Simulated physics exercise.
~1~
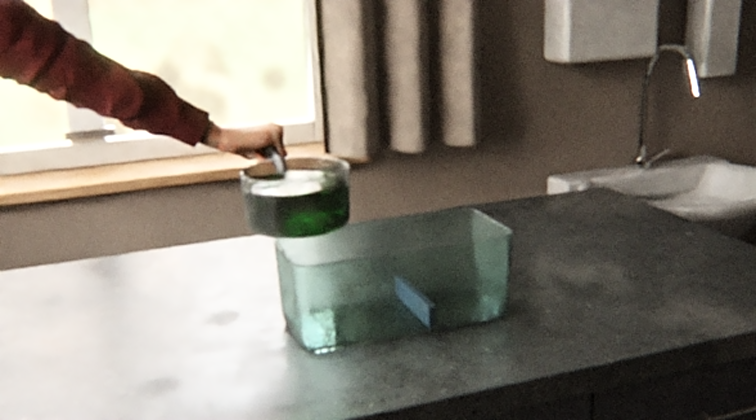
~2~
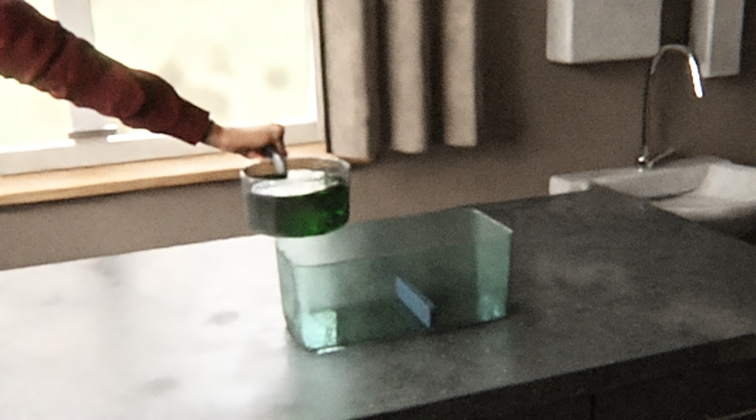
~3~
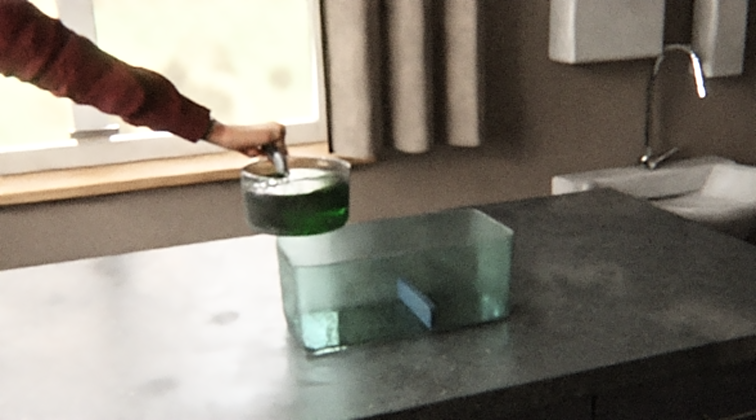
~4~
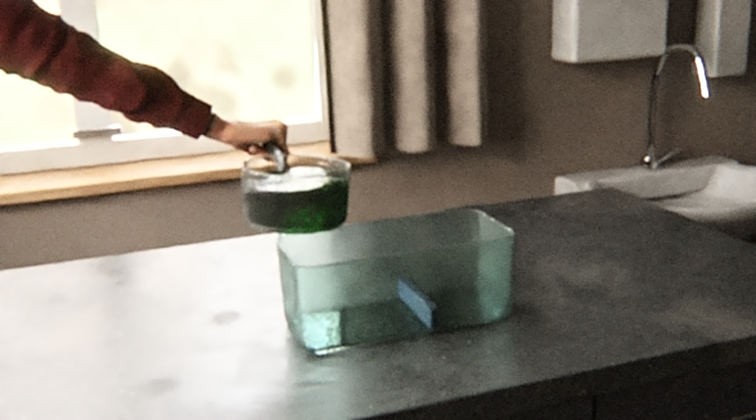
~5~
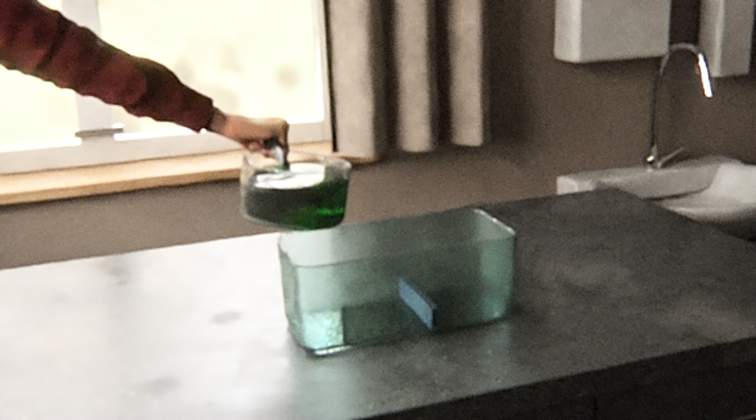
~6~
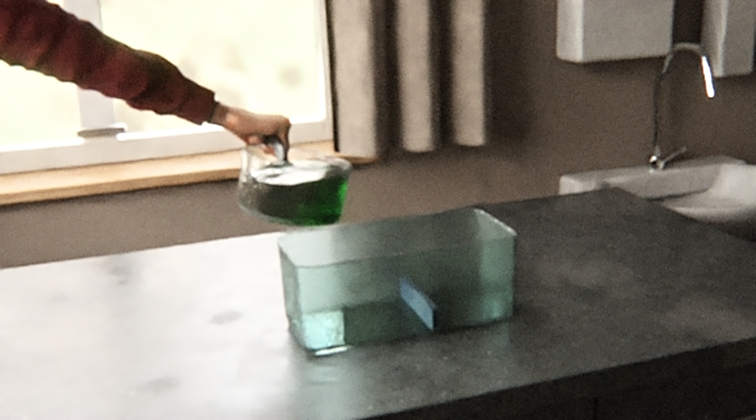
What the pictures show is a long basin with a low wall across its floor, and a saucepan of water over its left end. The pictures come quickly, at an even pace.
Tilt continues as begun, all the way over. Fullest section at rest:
More to the right.
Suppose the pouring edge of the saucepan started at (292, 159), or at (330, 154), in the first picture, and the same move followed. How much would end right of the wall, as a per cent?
About 15 per cent, then about 45 per cent.
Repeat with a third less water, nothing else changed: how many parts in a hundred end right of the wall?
My estimate is about 65 percent.
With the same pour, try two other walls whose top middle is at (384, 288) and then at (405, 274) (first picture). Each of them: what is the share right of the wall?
In order, near 95 and 85 in a hundred.
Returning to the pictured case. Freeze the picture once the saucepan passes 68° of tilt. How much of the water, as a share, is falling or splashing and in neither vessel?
30 %.
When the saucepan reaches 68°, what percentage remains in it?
Around 55 in a hundred has not poured out yet.
A moment on, the tilt is 68° and 56 per cent is still to pour, 12 is left of the wall and 1 right of it.
Next, the tilt is 106° and 7 per cent is still to pour, 20 is left of the wall and 62 right of it.
Then the tilt is 118° and 0 per cent is still to pour, 31 is left of the wall and 69 right of it.
Later the tilt is 118° and 0 per cent is still to pour, 33 is left of the wall and 66 right of it.
At rest 34 per cent lies left of the wall, 65 right of it and 1 outside.
